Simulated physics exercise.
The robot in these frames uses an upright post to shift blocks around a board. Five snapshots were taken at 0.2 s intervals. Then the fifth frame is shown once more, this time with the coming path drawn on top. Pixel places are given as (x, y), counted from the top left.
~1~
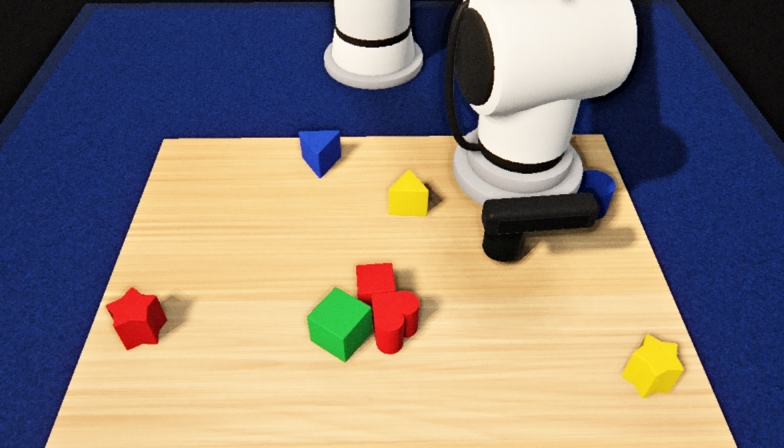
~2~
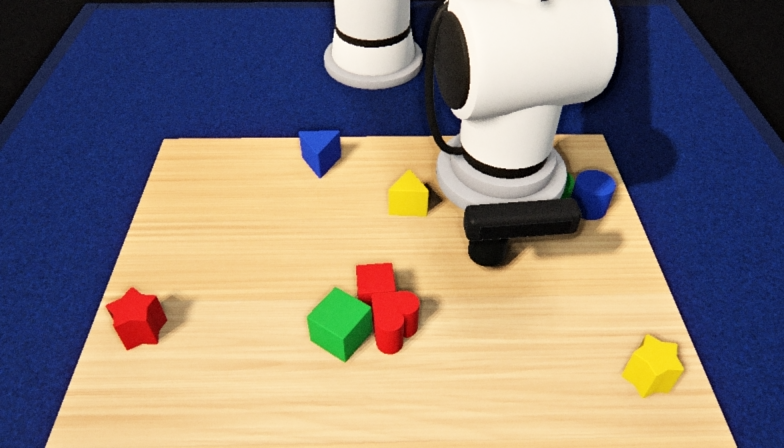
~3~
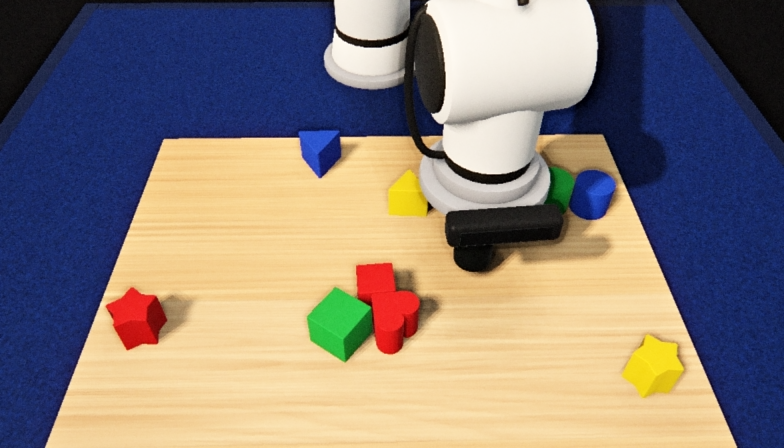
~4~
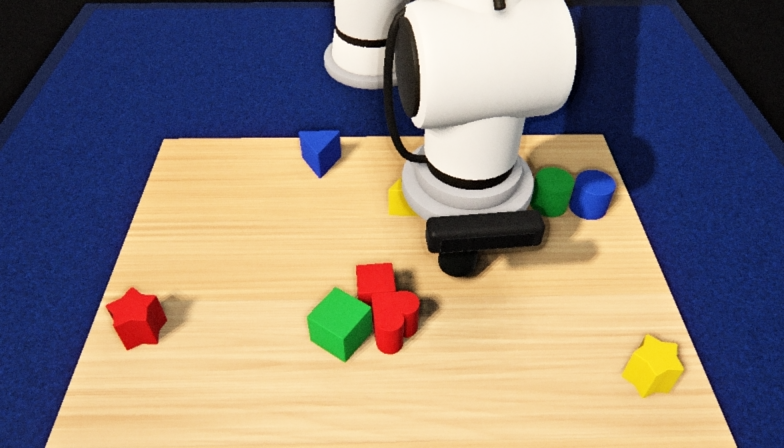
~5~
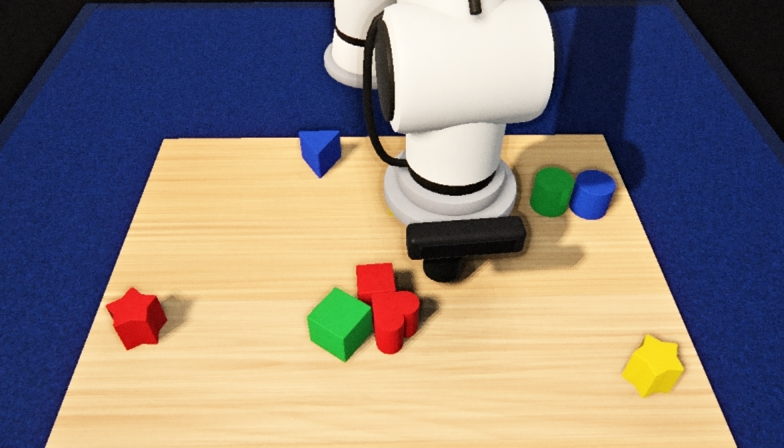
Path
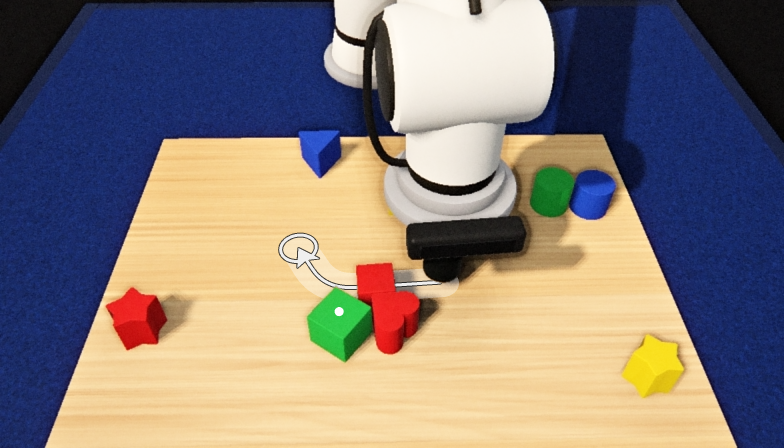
A white robot arm with a black lower attachment glides steadily left and slightly toward the viewer over a pale wooden board on blue, seen from above by a still camera. A green cube, red square block and red heart cluster near the middle, with stars either side and a blue triangular block behind. No block moves as the arm uncovers green and blue cylinders and hides a yellow triangular one.
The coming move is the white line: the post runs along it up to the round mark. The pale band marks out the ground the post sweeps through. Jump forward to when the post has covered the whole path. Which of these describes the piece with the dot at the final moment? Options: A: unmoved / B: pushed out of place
That would be B.
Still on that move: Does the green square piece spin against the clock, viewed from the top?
The answer is yes.
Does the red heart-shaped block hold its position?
That would be a yes.
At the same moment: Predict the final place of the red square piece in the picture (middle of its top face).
I'd guess (323, 291).
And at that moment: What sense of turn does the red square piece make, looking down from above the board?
From above, it looks like the red square piece goes counterclockwise.
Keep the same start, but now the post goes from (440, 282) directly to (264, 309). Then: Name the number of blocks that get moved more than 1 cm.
In total, two blocks get moved by over 1 cm.
The drawn path runs from (440, 282) via (383, 286) and (327, 282), ending at (298, 248); the dot is on the green square piece.
On the path given first. One third of the way, post (382, 273); green square piece (337, 316); red square piece (356, 283), turned 45° anticlockwise.
Two thirds of the way, post (325, 269); green square piece (324, 327), turned 25° anticlockwise; red square piece (323, 291), turned 70° anticlockwise.
At the end, post (296, 235); green square piece (324, 327), turned 25° anticlockwise; red square piece (323, 291), turned 70° anticlockwise; red heart-shaped block not moved.
